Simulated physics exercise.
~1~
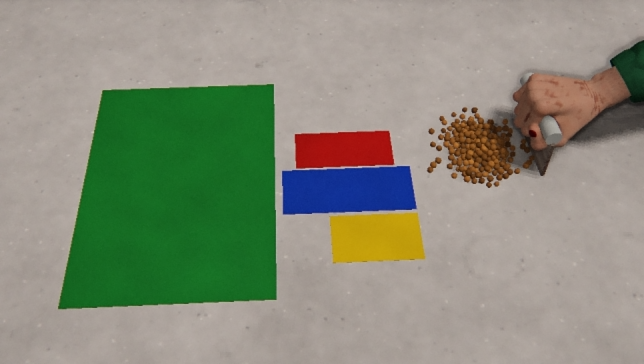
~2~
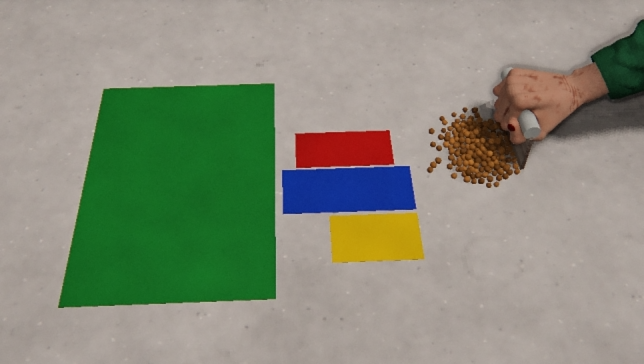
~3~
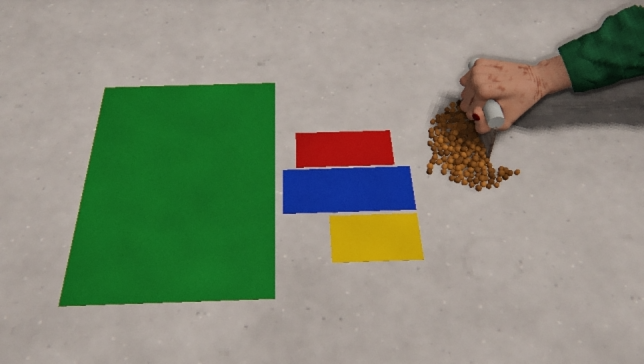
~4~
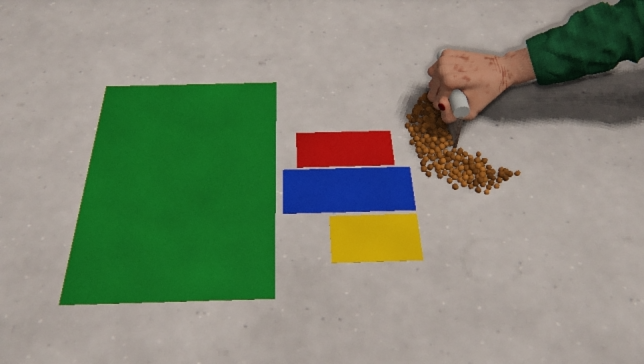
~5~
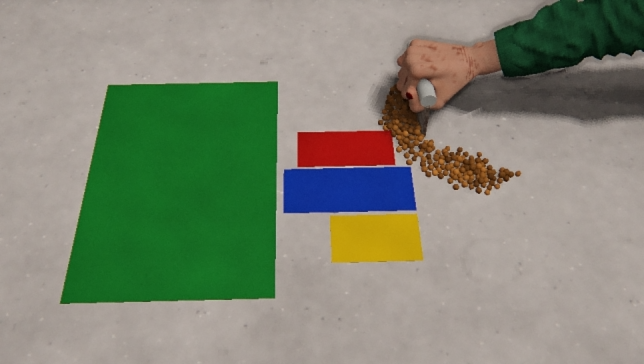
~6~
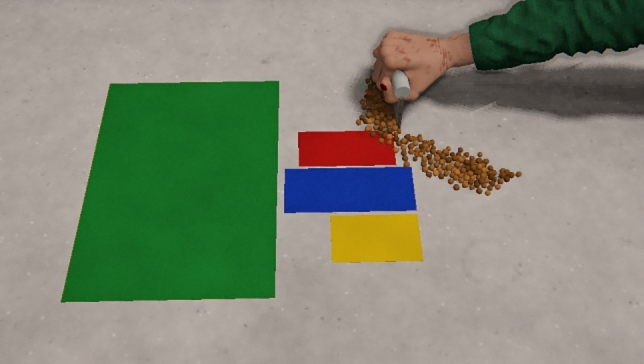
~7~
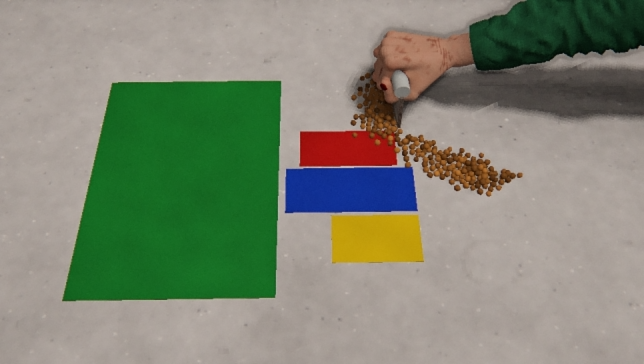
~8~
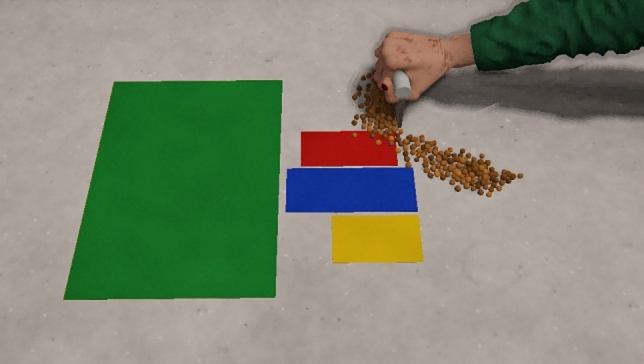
On a pale grey, stone-like surface seen from above at an angle, a large green mat lies at left, with smaller red, blue and yellow mats stacked beside it. To their right sits a heap of small brown roasted chickpeas. A hand in a green sleeve, reaching in from the upper right, grips a scraper and pushes it left into the heap. It continues left and slightly upward, drawing the chickpeas into a slanting trail. The hand stops above the red mat, with a few pieces on that mat's right edge and the rest on bare surface.
